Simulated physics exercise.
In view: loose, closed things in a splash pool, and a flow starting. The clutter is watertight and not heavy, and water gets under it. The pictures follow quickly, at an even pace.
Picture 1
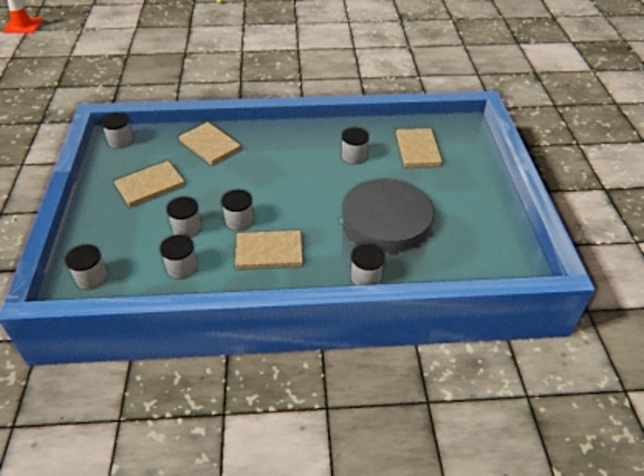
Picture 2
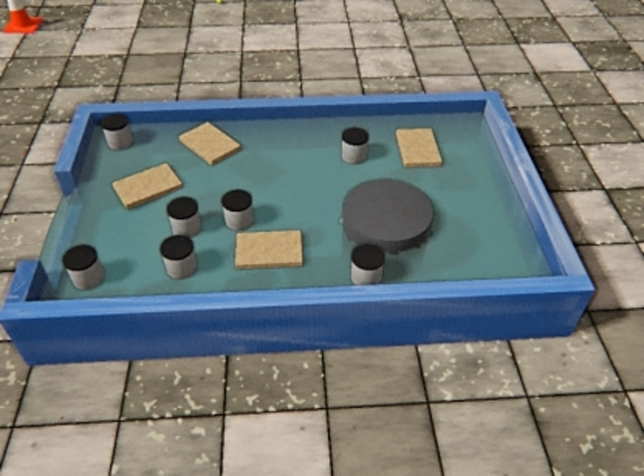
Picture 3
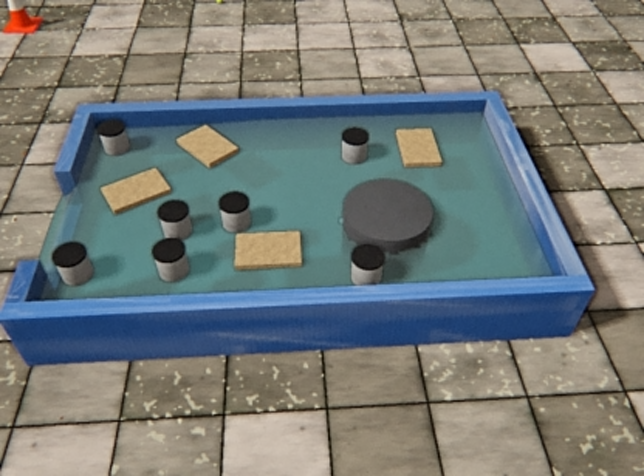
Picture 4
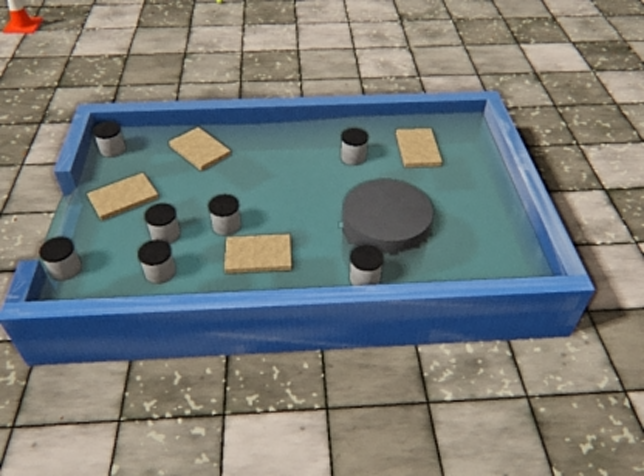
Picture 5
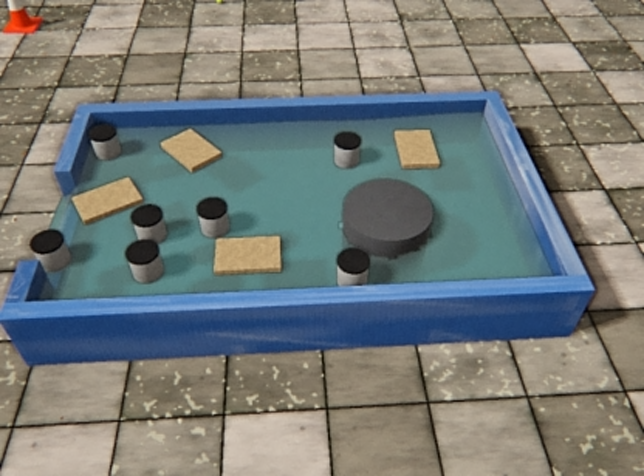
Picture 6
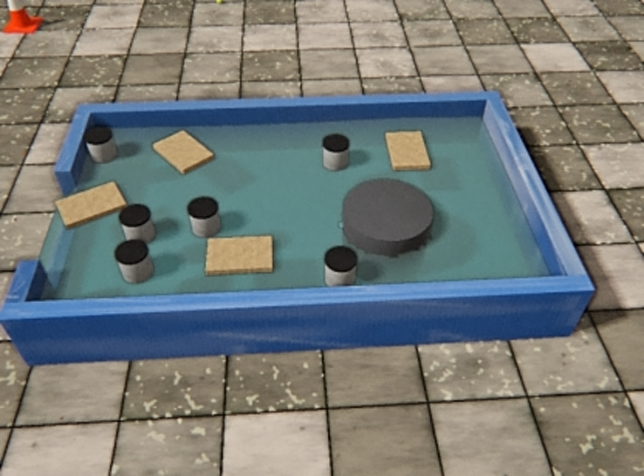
A gap opens in the pool's blue left wall, and the floating objects drift left.
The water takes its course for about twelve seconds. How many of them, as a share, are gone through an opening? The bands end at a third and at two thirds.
It is between one and two thirds.
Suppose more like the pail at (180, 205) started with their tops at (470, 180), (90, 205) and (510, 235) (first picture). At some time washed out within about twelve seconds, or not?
As listed: Left behind, out, kept in.
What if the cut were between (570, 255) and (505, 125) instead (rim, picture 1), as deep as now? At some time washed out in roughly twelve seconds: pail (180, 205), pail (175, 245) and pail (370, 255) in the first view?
In turn: Still in, stays, gone.
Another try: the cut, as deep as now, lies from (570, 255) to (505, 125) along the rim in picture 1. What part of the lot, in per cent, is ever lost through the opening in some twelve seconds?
Close to 40 %.
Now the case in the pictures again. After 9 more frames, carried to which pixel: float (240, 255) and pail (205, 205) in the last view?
Around (184, 261) and (131, 221).
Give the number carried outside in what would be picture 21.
That makes 4.
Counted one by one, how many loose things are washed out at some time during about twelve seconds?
I count 5.
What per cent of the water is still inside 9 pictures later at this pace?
Some 76 per cent.
A moment on, 2 of 11 are out; 9 afloat.
Next, 4 of 11 are out; 7 afloat.
Later, 4 of 11 are out; 7 afloat.
In the end, 5 of 11 are out; 6 afloat.
